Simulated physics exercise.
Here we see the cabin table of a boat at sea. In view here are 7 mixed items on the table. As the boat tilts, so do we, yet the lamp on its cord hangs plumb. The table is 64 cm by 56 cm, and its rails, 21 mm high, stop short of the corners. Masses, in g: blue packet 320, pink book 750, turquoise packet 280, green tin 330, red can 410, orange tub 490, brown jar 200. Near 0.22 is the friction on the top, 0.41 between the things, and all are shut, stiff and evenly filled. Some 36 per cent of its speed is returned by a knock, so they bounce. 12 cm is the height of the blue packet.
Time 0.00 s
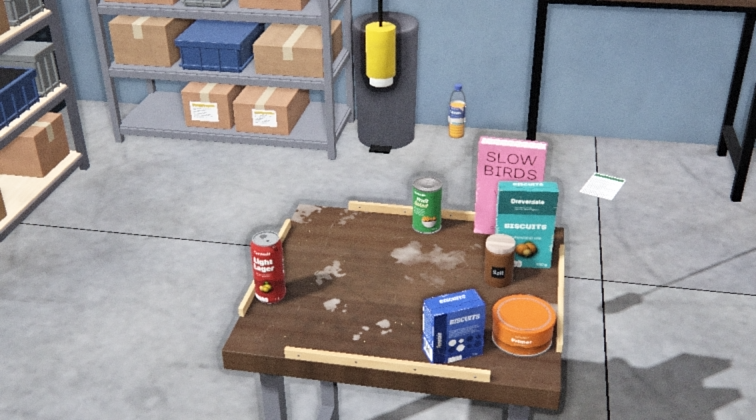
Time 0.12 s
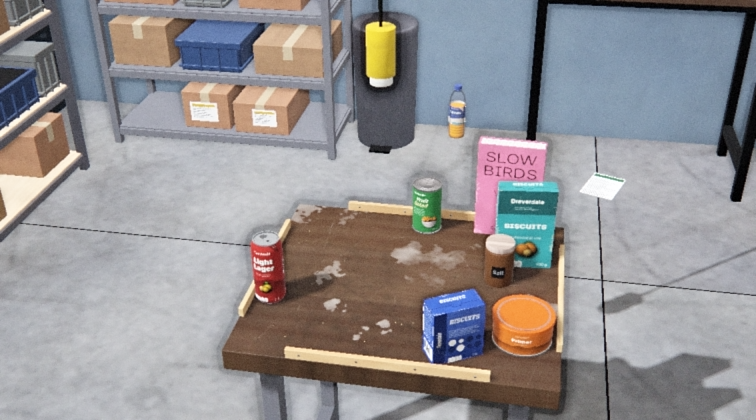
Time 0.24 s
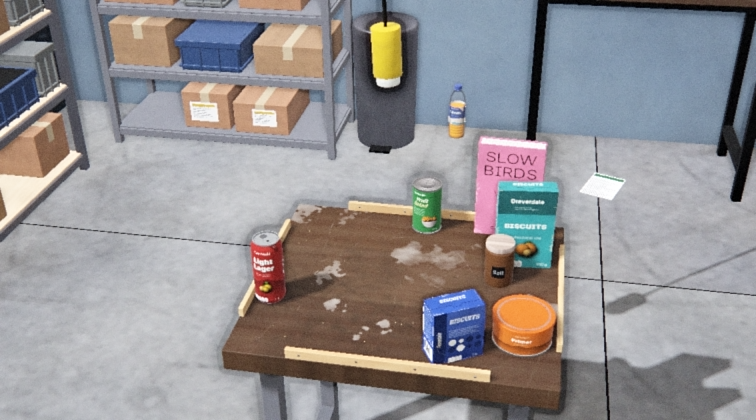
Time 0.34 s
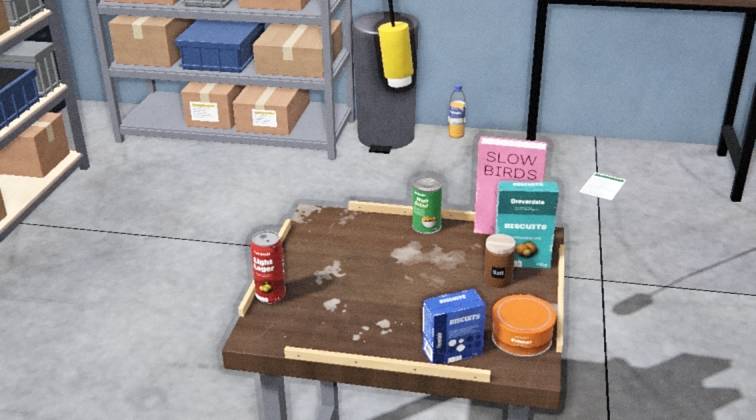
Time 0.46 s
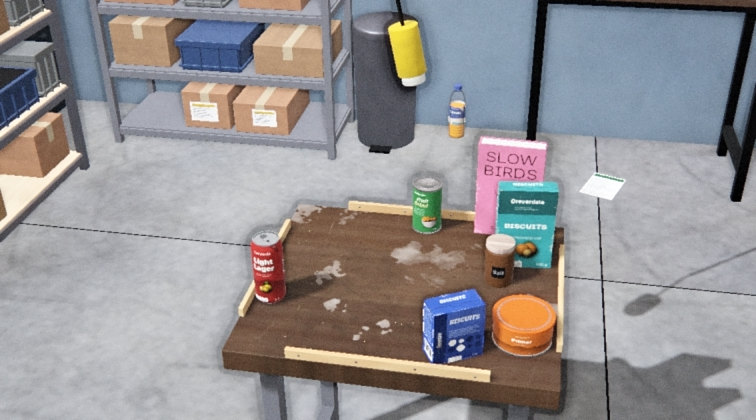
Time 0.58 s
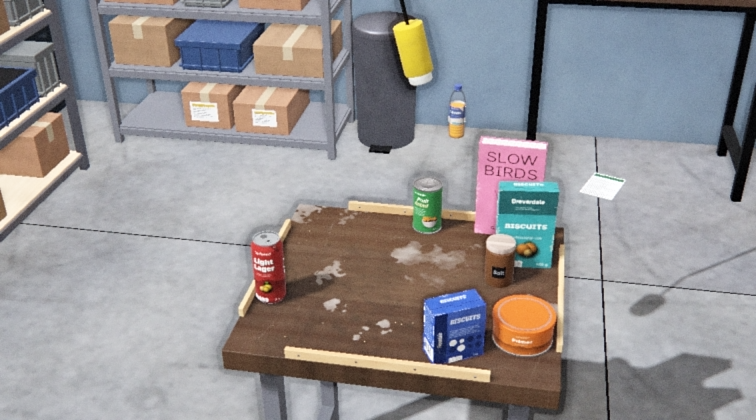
In a room with shelves of boxes, a yellow lamp on a cord hung still, then swung slowly to the right, while the packets, cans, tub and book on the wooden table stayed put.
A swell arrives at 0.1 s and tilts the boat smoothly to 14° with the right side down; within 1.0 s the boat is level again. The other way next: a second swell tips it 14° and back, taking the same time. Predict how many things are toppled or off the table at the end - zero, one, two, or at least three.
After the swell, none are down or gone.
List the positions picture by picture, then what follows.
Boat level; blue packet (453, 327); pink book (510, 189), in the first picture.
Boat level; red can (268, 268); orange tub (523, 326), in the second picture.
Floor tilted 3°, right side down; brown jar (500, 261); turquoise packet (525, 225), in the third picture.
Floor tilted 7°, right side down; green tin (427, 206); red can (268, 268), in the fourth picture.
Floor tilted 11°, right side down; orange tub (523, 326); brown jar (500, 261), in the fifth picture.
Floor tilted 14°, right side down; blue packet (454, 327); pink book (510, 189), in the sixth picture.
Around 0.78 s, floor tilted 10°, right side down.
Around 1.28 s, floor tilted 4°, left side down.
Around 1.68 s, floor tilted 13°, left side down.
Around 2.08 s, boat level.
Finally (2.6 s), all 7 still in place (within 5 cm). Final places as that camera would see them, blue packet near (454, 327), pink book near (510, 189).
